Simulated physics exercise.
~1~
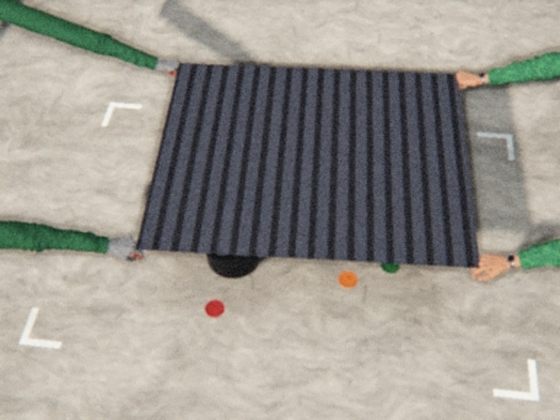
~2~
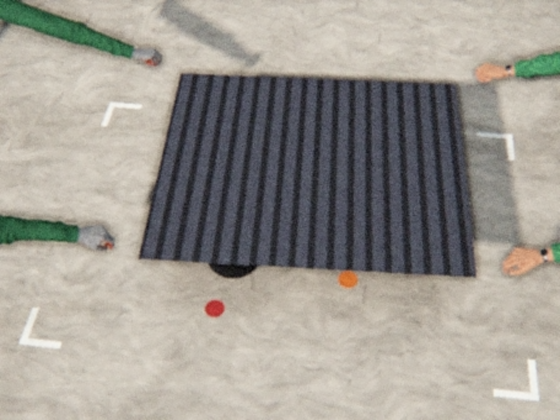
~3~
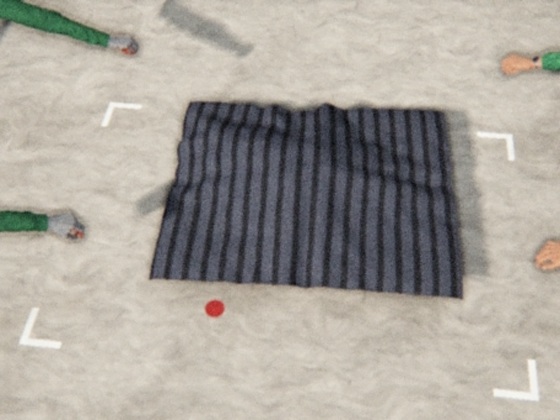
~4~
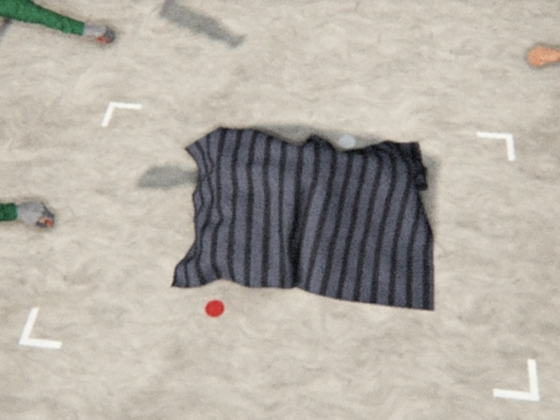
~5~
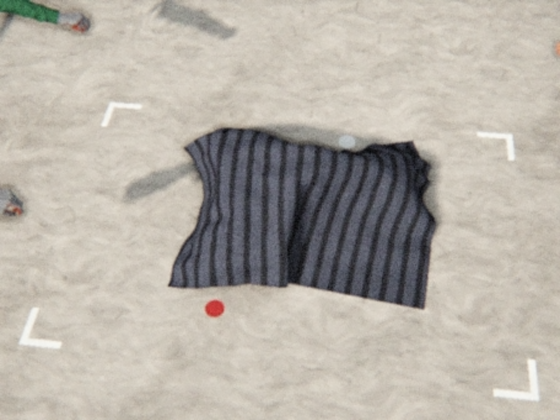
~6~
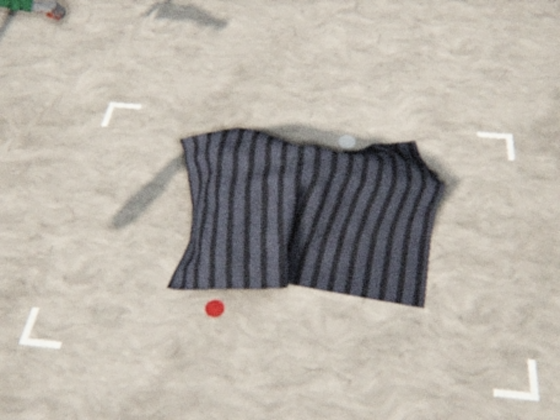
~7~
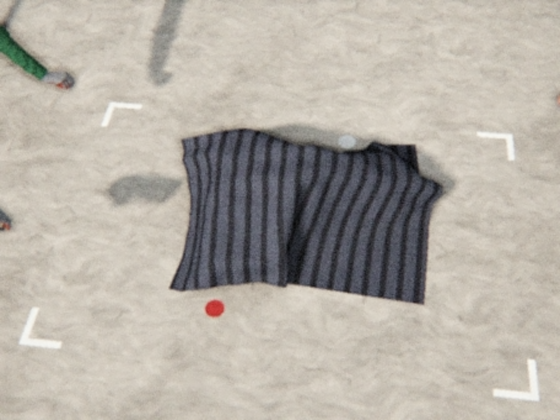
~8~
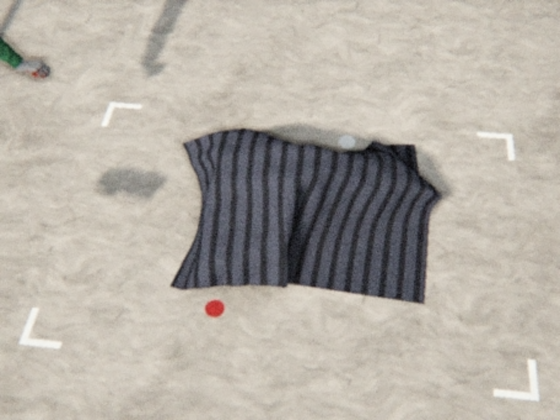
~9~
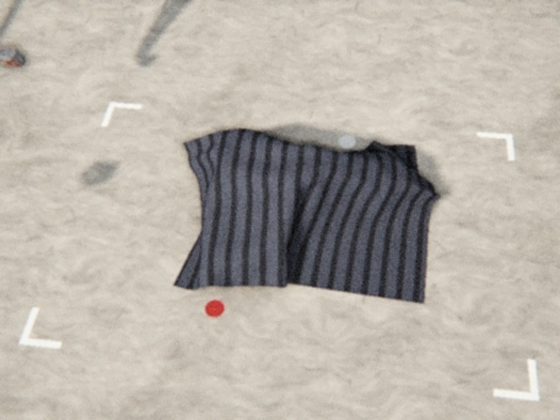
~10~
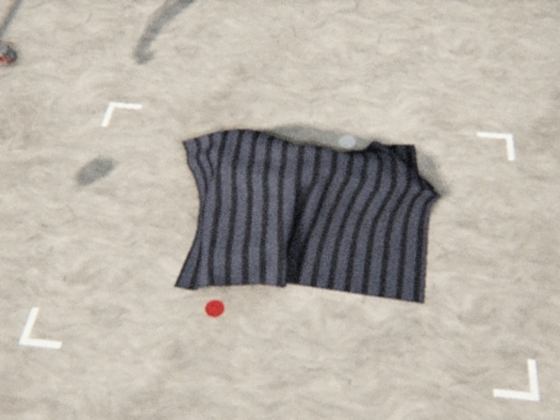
The clip shows green-sleeved hands releasing a dark striped cloth above a pale mottled floor, then withdrawing as it drops and crumples into uneven folds, covering an orange disc and a green one, while a red disc and a pale one remain visible beside it.
